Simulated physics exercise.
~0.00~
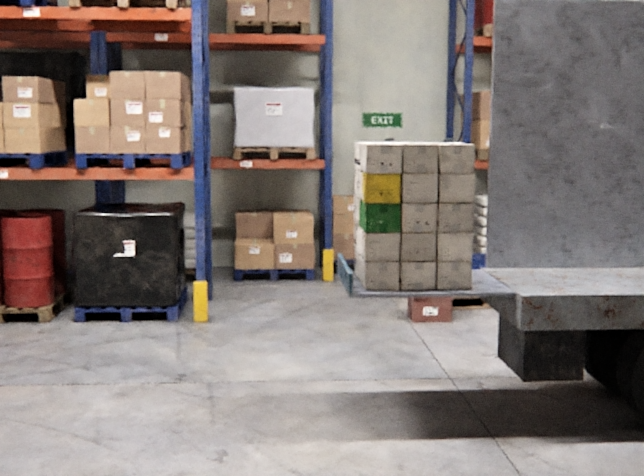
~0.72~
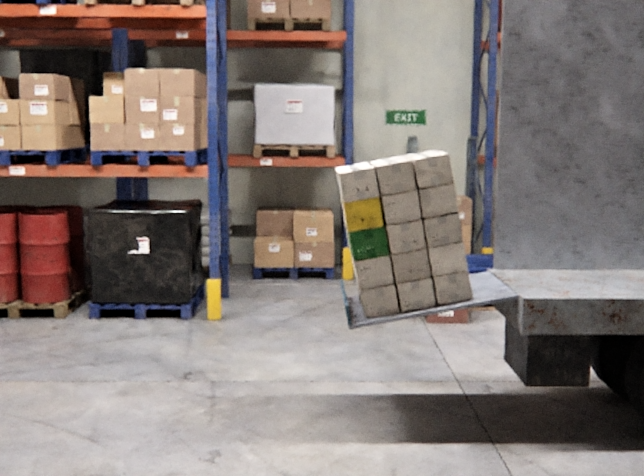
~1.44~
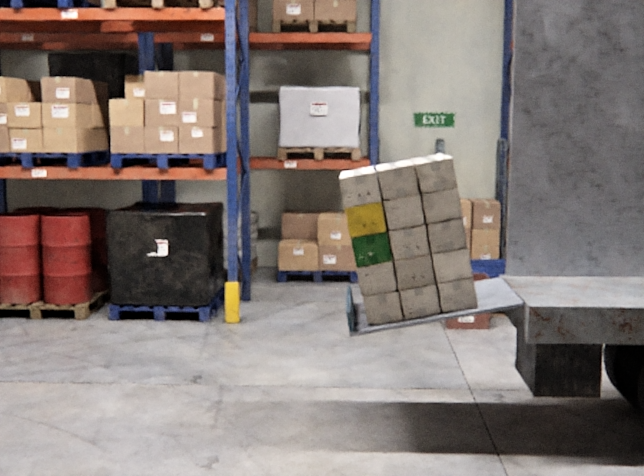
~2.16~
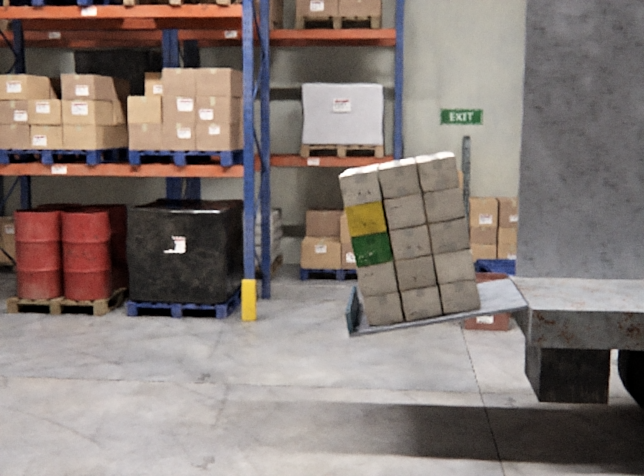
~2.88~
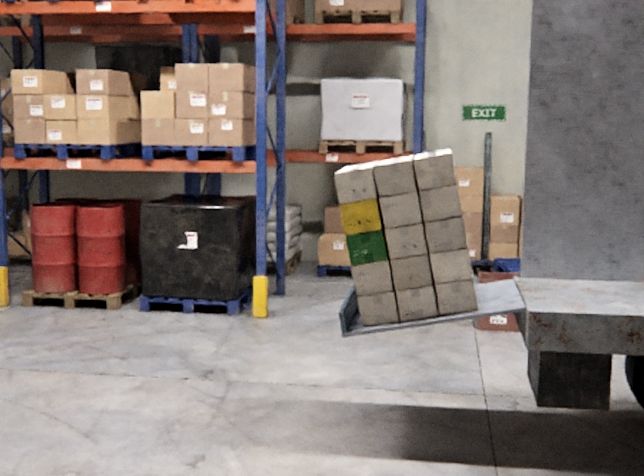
A lorry's tail lift tilts down to the left, and its stacked parcels stay aboard.
